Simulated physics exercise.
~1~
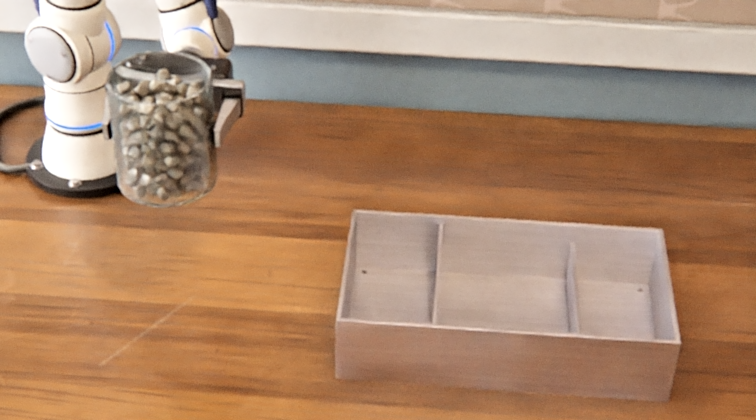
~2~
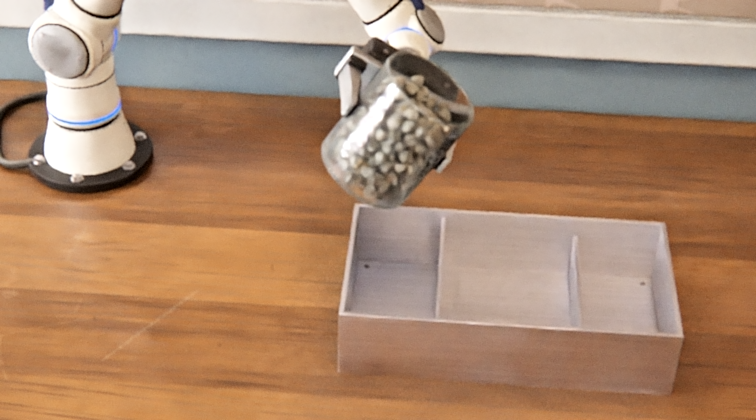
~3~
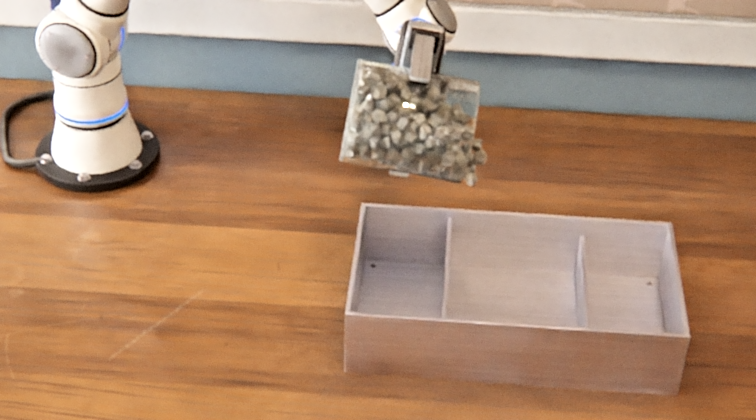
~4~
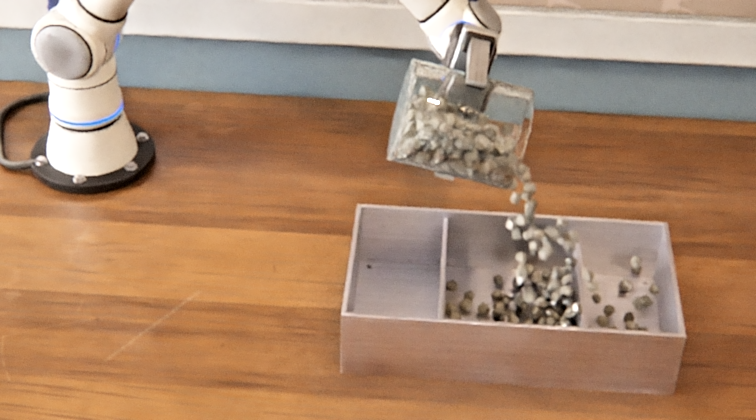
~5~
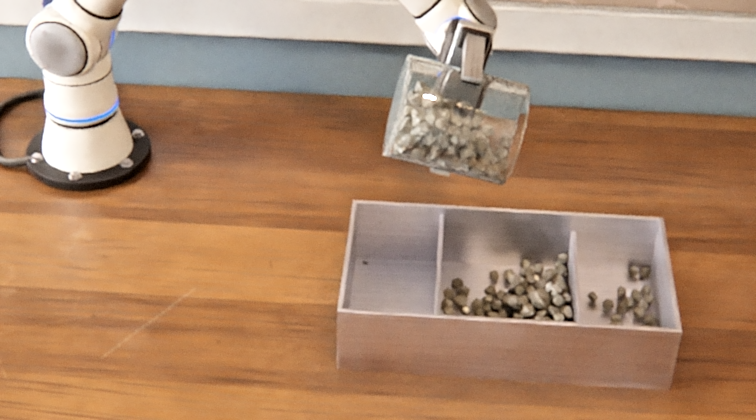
The footage shows a robot arm carrying a clear cup of small grey pebbles to the right above a divided box on a wooden table, then tipping it so pebbles spill into the middle and right compartments, leaving the left one empty and many pebbles still in the cup.
